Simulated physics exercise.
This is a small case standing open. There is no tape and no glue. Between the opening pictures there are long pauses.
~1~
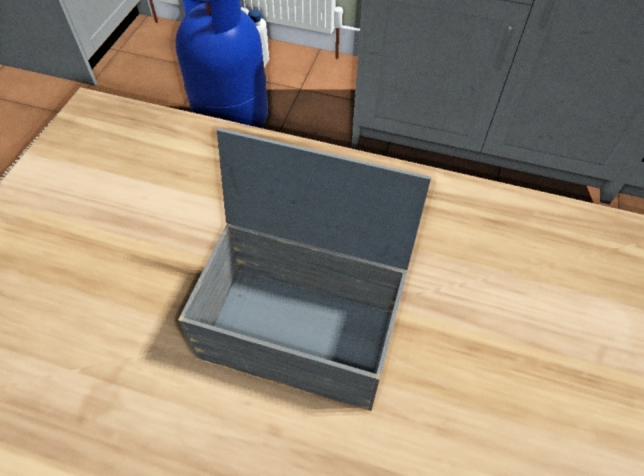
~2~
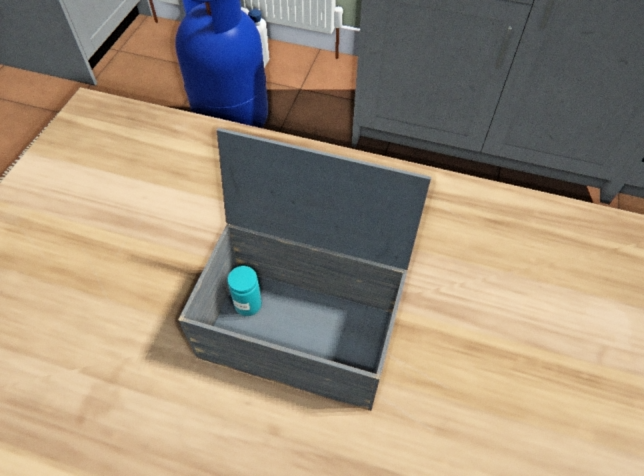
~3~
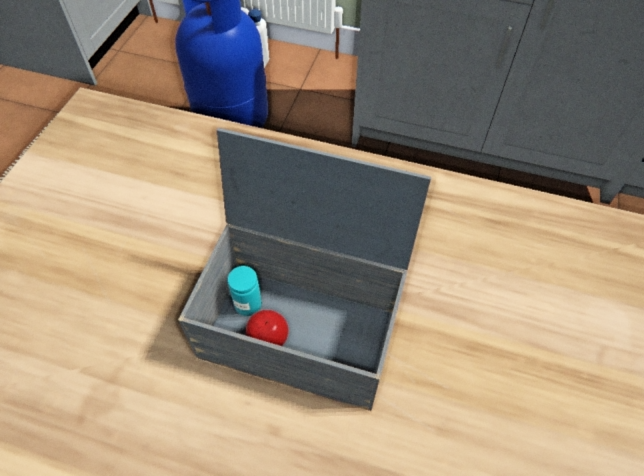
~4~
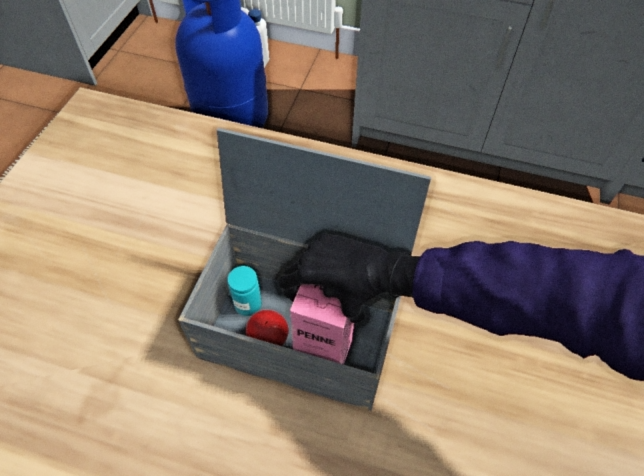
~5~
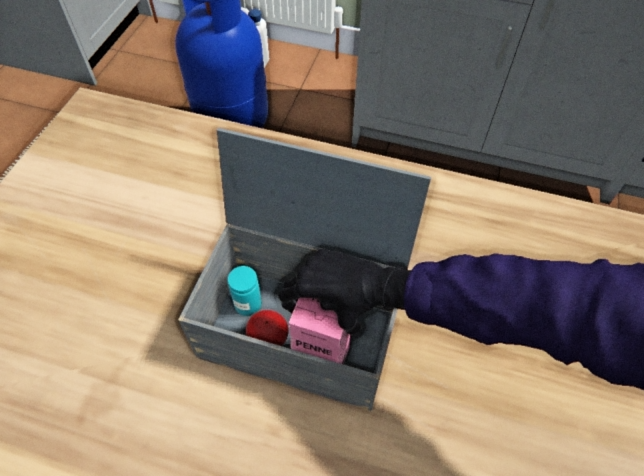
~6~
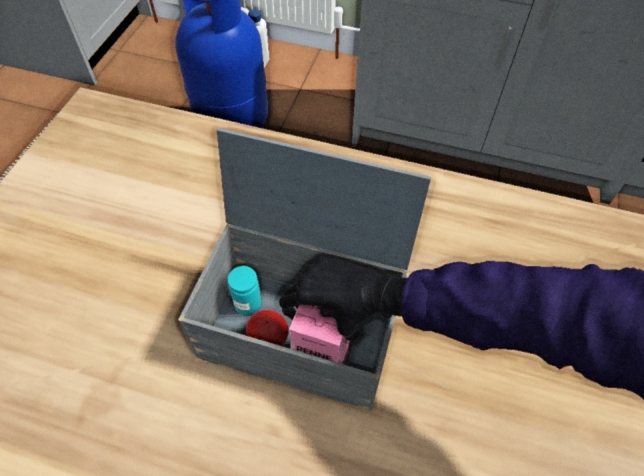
A turquoise shaker appeared in the open gray case, then a red ball showed up beside it, and a black-gloved hand lowered a pink carton in to the right of them.
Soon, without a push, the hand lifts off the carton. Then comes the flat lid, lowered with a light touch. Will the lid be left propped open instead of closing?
Yes. Lid lifted.
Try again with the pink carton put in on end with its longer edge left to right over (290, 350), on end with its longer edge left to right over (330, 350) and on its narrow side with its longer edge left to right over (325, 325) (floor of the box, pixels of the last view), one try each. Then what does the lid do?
Try 1: Lid goes down; try 2: Lid stays raised; try 3: Lid goes down.
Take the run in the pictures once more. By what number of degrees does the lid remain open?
Roughly 25 degrees above the rim.
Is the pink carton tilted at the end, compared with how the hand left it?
Once everything settles, the pink carton keeps its original angle.
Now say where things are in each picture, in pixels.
The last thing is not in view yet, in the first picture.
The last thing is not in view yet; turquoise shaker (245, 292), in the second picture.
The last thing is not in view yet; turquoise shaker (245, 292), in the third picture.
On its way; pink carton (325, 327); turquoise shaker (245, 292), in the fourth picture.
On its way; pink carton (322, 337); turquoise shaker (245, 292), in the fifth picture.
In place under the hand; pink carton (322, 342); turquoise shaker (245, 292), in the sixth picture.
Then, 1.10 s after the last picture, lid starting down.
Then, 1.60 s after the last picture, lid 59° above the rim.
Then, 1.90 s after the last picture, lid 37° above the rim.
At rest, lid 26° above the rim; all 3 in place. Seen from the same camera at the end, pink carton near (322, 342).
